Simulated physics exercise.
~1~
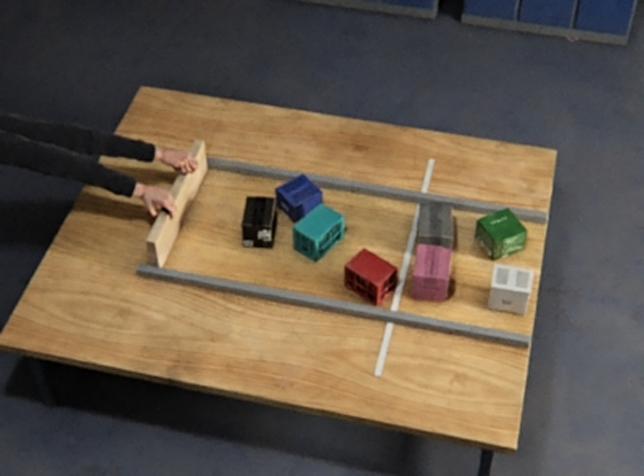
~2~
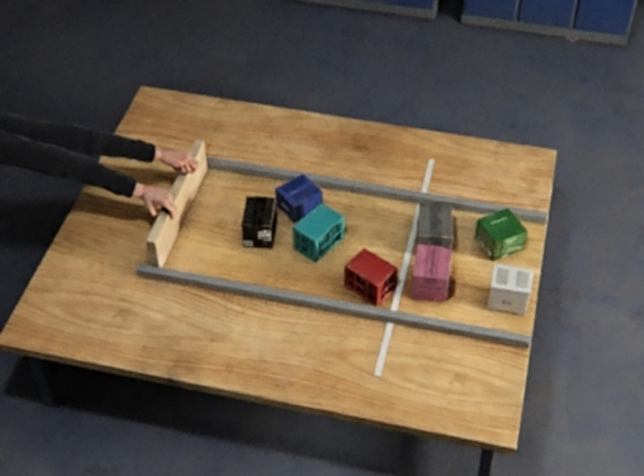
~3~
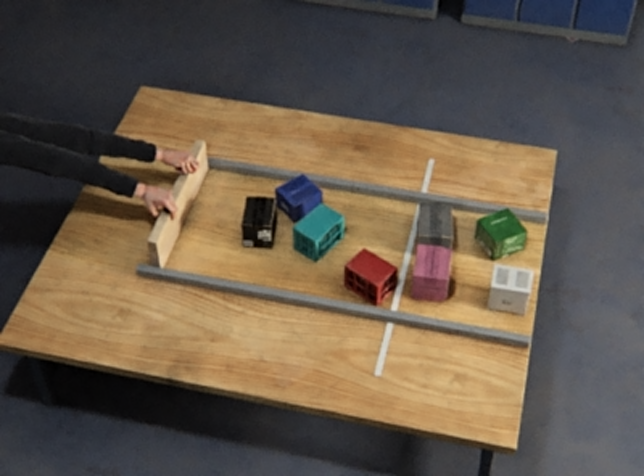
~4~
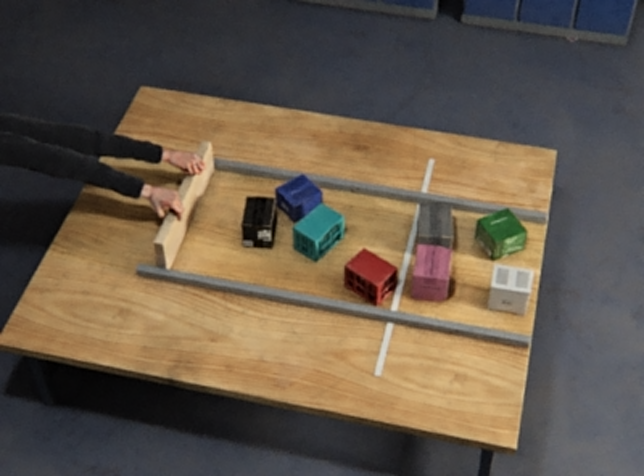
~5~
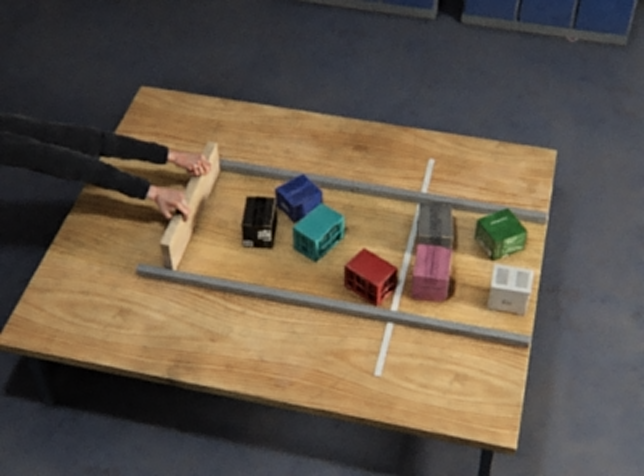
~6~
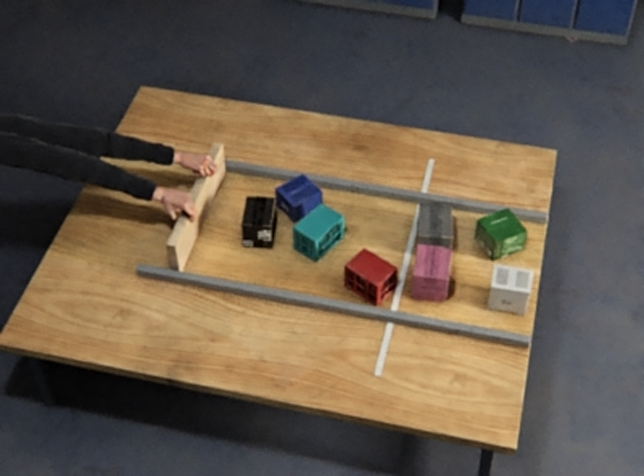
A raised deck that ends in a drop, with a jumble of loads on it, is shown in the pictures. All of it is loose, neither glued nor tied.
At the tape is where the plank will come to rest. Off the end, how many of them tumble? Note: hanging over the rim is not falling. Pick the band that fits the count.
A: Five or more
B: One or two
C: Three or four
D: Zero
Option D: Zero.
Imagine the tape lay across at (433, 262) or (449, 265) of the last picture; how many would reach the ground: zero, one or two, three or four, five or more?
First place: One to two; second place: 1 or 2.
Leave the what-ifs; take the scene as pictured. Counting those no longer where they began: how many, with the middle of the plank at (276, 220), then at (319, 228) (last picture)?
At the first spot the count is 3, and at the second it is 3.
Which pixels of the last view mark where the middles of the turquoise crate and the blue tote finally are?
The turquoise crate finishes at (453, 253); the blue tote finishes at (433, 213).
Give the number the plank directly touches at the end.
My count gives 3.
Soon after, none off yet; white tote at rest near (510, 290); green box at rest near (501, 234); pink box at rest near (432, 274).
In the end, the number that fall off is zero.
